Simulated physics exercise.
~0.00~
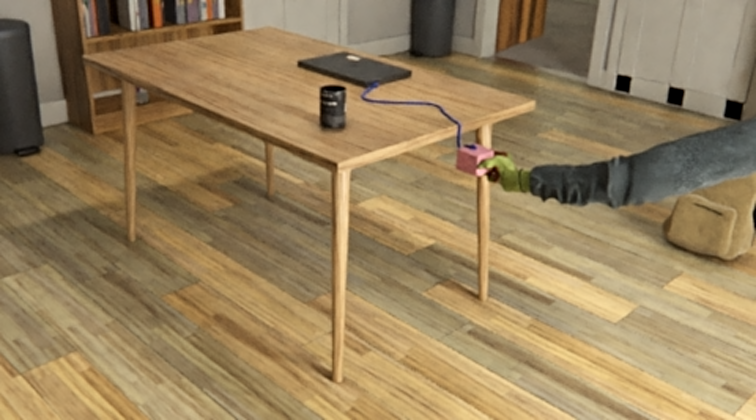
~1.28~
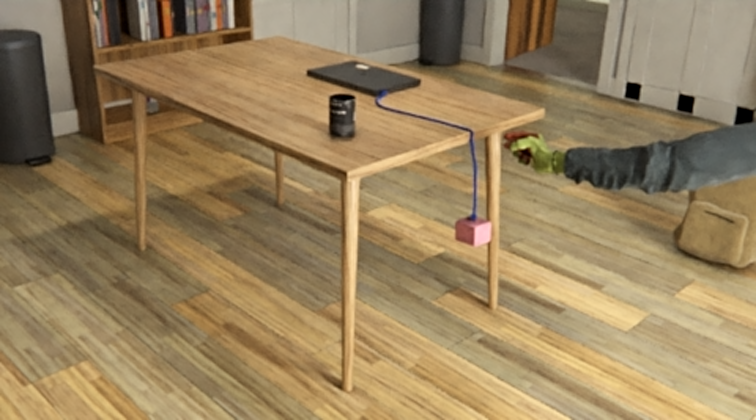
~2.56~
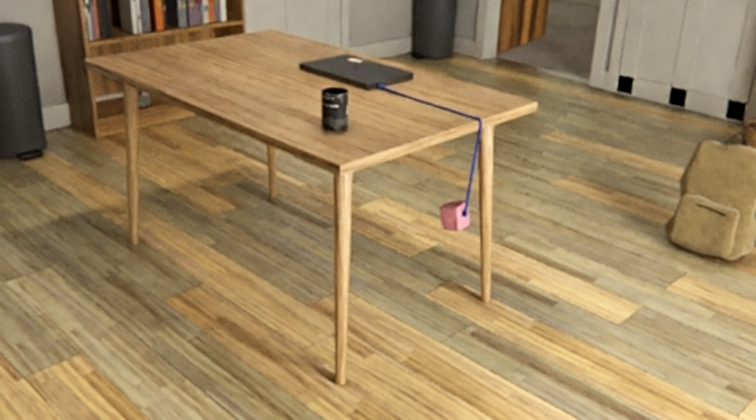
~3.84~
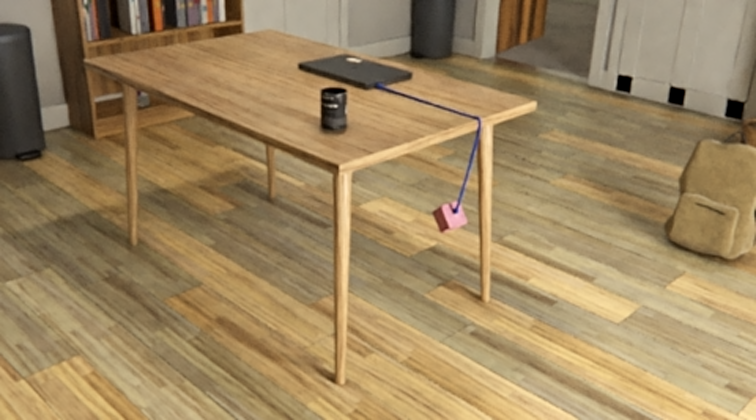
In the video, a gloved hand holds a pink block beside a wooden table and lets go, and the block drops and hangs by its blue cord, which leads to the laptop. It swings slightly left, turning, and ends suspended above the floor while the laptop and black cup stay put.
